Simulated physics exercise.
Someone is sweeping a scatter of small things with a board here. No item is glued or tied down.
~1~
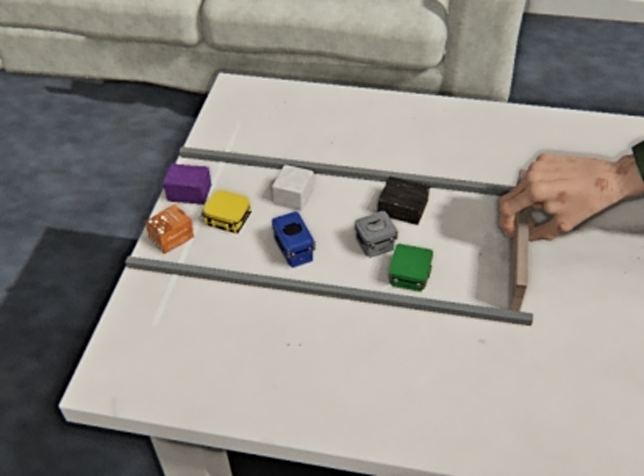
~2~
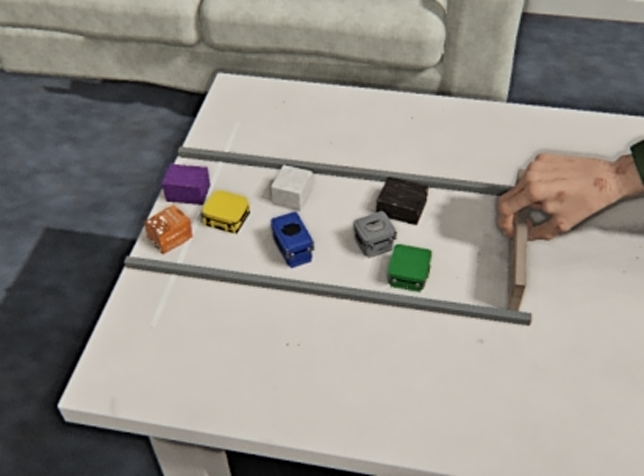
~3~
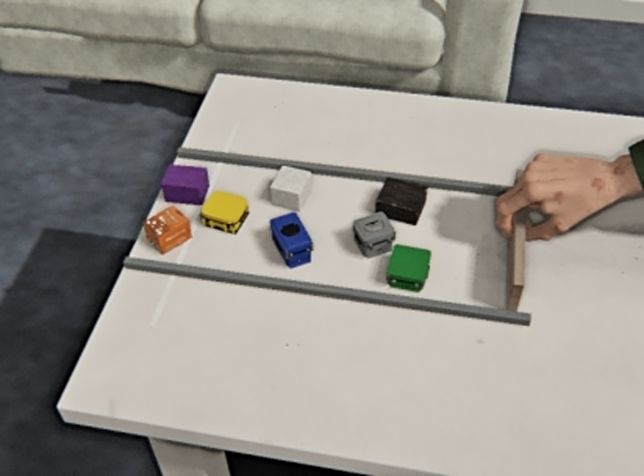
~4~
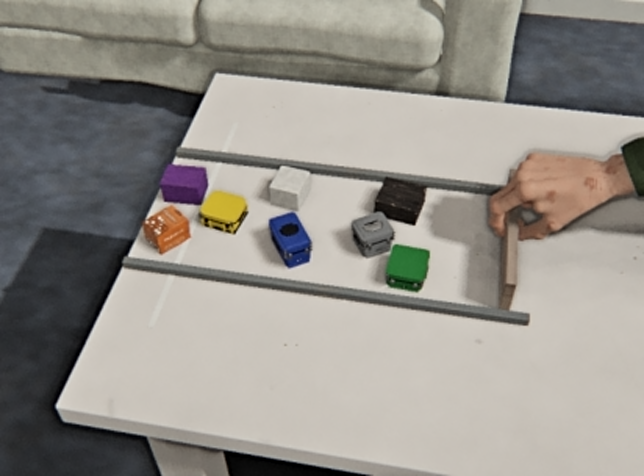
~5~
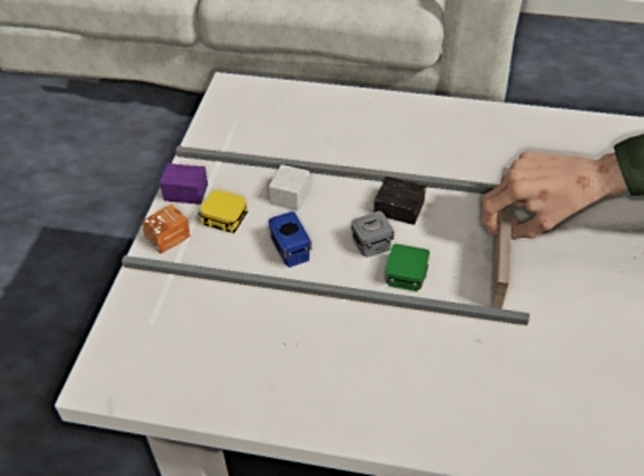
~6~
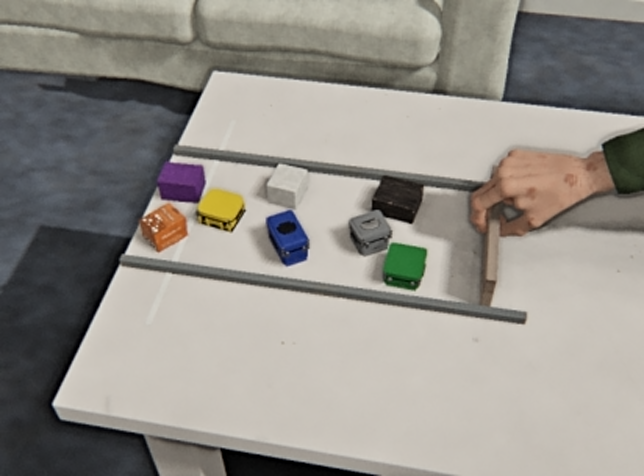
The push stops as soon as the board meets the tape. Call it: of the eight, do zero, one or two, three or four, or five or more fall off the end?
Three or four fall off.
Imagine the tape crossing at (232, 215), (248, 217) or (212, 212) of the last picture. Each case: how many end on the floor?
1, 0, 3.
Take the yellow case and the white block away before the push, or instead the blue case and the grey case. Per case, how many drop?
Result: 2, then 2.
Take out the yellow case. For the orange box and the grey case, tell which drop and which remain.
Looking at the two, the orange box ends up below and the grey case stays up top.
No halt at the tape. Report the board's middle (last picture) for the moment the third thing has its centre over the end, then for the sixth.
It sits around (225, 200) and after that around (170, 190).
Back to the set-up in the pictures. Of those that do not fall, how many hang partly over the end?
1 overhanging.
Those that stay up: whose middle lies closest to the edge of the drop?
Answer: The blue case.
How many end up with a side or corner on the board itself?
Result: 3 in all.
A little later, none off yet; purple block at rest near (182, 183); orange box at rest near (164, 227); yellow case at rest near (222, 210).
Next, none off yet; purple block at rest near (182, 183); orange box at rest near (164, 227); yellow case moving near (213, 209).
When it is over, the number that fall off is three or four; down, white block, yellow case, orange box and purple block.
